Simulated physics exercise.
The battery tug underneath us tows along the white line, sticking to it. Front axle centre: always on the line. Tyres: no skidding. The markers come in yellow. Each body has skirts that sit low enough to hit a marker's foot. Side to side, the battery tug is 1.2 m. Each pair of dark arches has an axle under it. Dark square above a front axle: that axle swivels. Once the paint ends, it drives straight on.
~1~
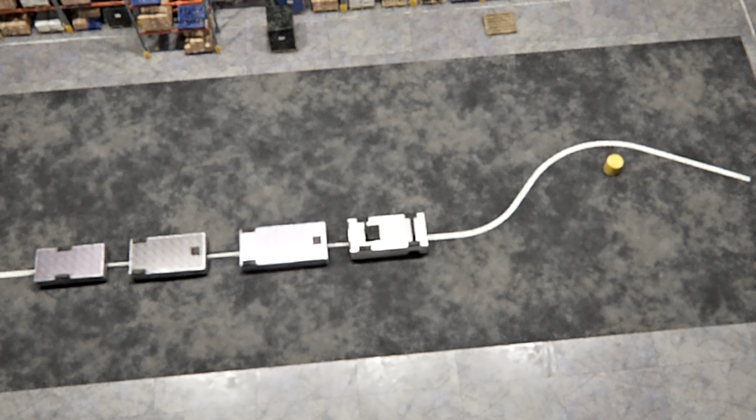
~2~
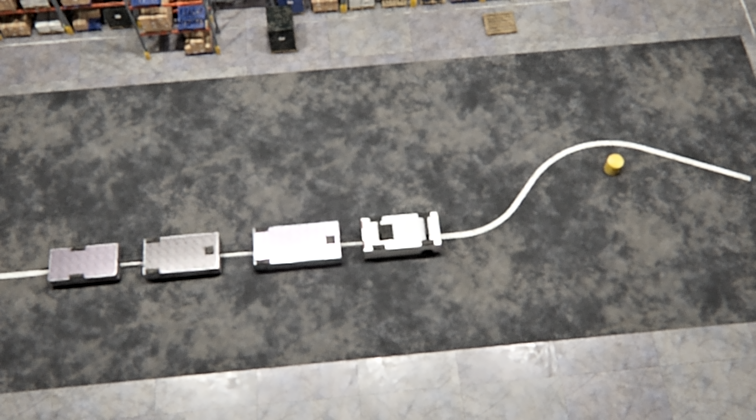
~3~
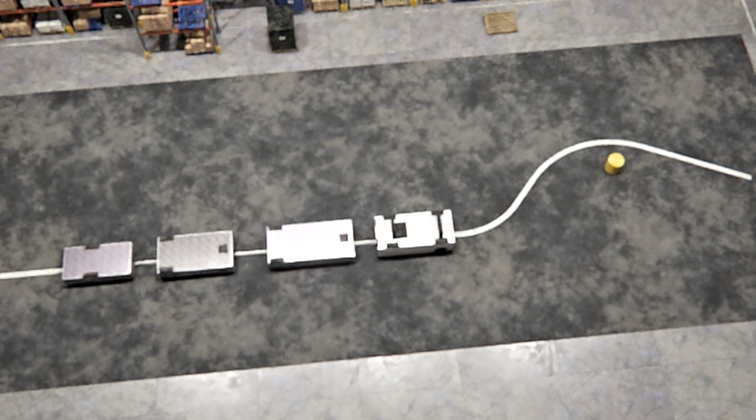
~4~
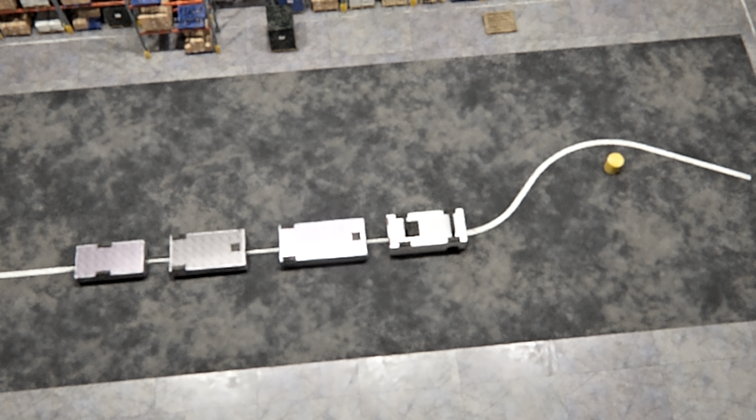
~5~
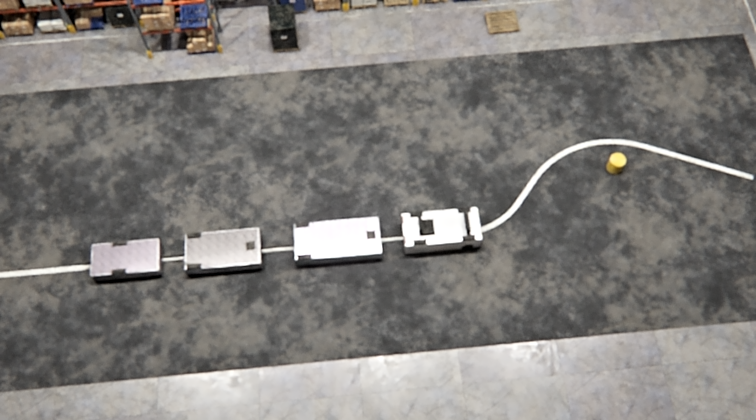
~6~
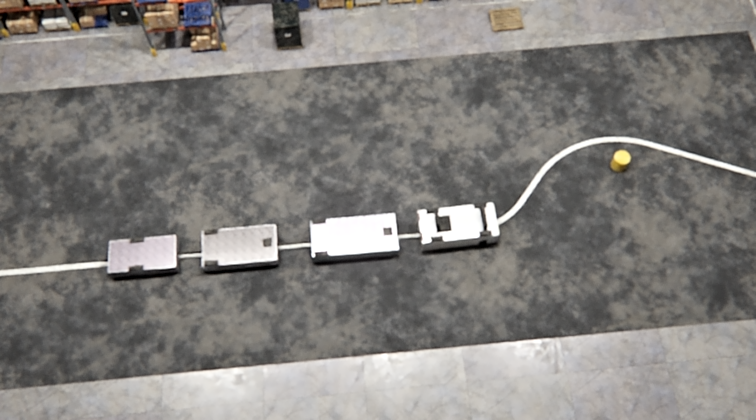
A white battery tug pulling three trailers moves slowly to the right along a white line on a dark floor, reaching the start of the line's upward bend, while a yellow marker stands beside the curve farther ahead.
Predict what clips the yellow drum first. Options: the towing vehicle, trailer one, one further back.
The culprit is the front puller.
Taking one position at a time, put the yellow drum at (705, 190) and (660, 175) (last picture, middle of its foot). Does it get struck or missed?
Try 1 touched, try 2 touched.
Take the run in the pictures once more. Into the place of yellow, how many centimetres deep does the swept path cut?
Result - yellow: 90.
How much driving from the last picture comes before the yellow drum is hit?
7.0 m.
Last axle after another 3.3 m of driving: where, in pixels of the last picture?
The axle sits near (228, 246).
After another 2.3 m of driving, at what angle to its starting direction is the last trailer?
Compared with the start, the last trailer heads some 0° away.
With 5.0 m more driven, the last axle is at (275, 241) of the last picture, on the line.
With 7.2 m more driven, the last axle is at (334, 235) of the last picture, on the line; the battery tug has hit yellow.
With 10.0 m more driven, the last axle is at (406, 221) of the last picture, 35 cm off the line.
With 15.0 m more driven, the last axle is at (531, 177) of the last picture, 15 cm off the line.
With 25.0 m more driven, the last axle is out of the picture, 20 cm off the line; 1 of 1 struck in all.
